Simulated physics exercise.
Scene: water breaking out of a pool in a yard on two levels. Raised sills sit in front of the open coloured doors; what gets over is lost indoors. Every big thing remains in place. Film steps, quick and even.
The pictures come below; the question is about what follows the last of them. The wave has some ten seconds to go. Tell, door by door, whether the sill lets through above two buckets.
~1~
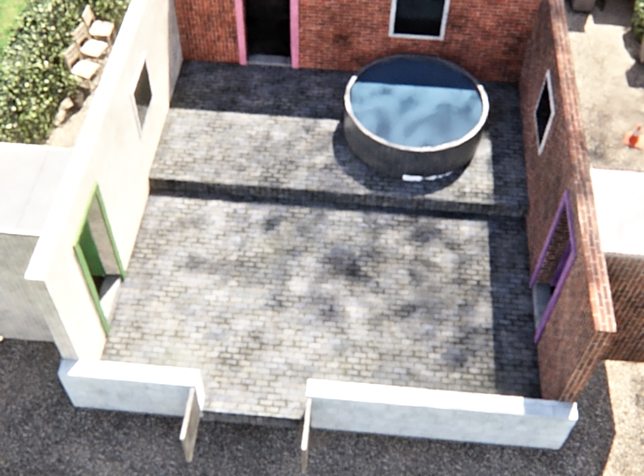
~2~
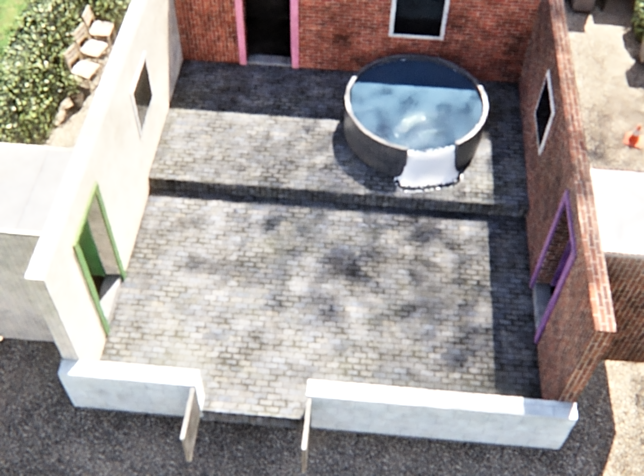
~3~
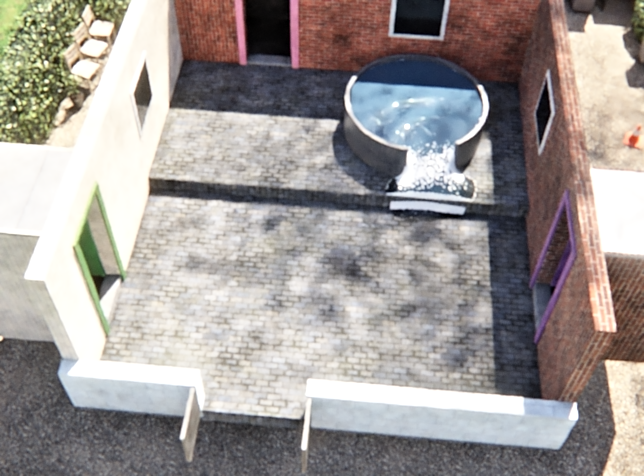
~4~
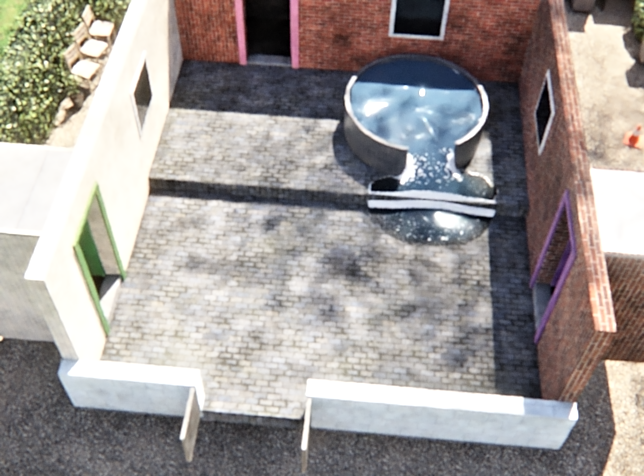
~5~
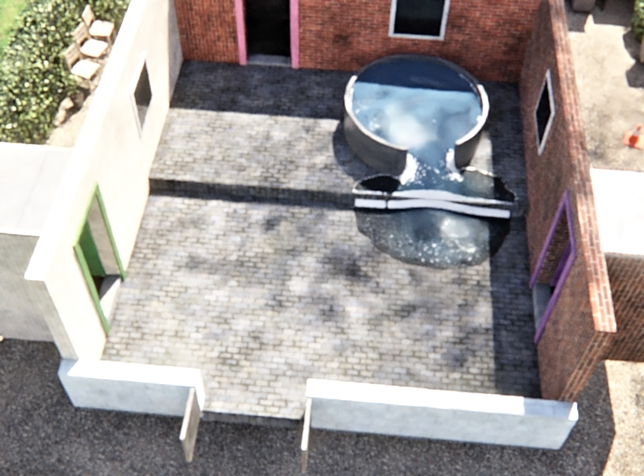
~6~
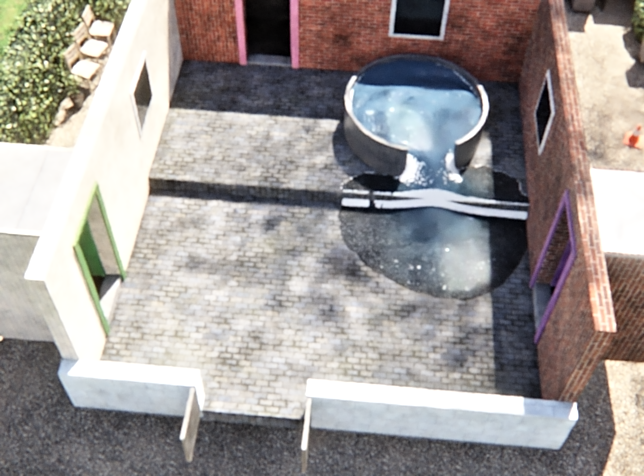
Outcome: Green door: Does not overshoot. Pink door: Does not overshoot. Purple door: Does not overshoot.
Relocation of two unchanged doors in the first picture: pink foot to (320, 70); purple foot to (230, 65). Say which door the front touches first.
Note: The one in green comes first.
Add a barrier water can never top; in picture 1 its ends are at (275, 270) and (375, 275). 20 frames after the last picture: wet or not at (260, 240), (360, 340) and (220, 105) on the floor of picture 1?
Submerged, submerged, then spared.
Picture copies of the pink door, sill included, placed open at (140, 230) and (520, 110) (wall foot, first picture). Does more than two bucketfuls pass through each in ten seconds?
Lab note - first crosses the line, second stays short of the line.
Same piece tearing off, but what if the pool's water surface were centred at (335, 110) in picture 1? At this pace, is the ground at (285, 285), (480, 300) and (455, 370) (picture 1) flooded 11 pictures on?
In that order: Under water, awash, under water.
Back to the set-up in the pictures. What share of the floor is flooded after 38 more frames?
Around 55 percent.
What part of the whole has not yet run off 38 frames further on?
About 96 %.
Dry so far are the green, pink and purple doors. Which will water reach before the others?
I'd go with the door marked purple.
A moment on, water covers 25 % of the floor; the green door not reached, the pink door not reached, the purple door wet at the sill, nothing in.
Next, water covers 35 % of the floor; the green door not reached, the pink door not reached, the purple door wet at the sill, nothing in.
Then, water covers 40 % of the floor; the green door not reached, the pink door not reached, the purple door wet at the sill, nothing in.
Later, water covers 55 % of the floor; the green door wet at the sill, nothing in, the pink door not reached, the purple door wet at the sill, nothing in.
In the end, water covers 65 % of the floor; the green door wet at the sill, nothing in, the pink door not reached, the purple door wet at the sill, nothing in.
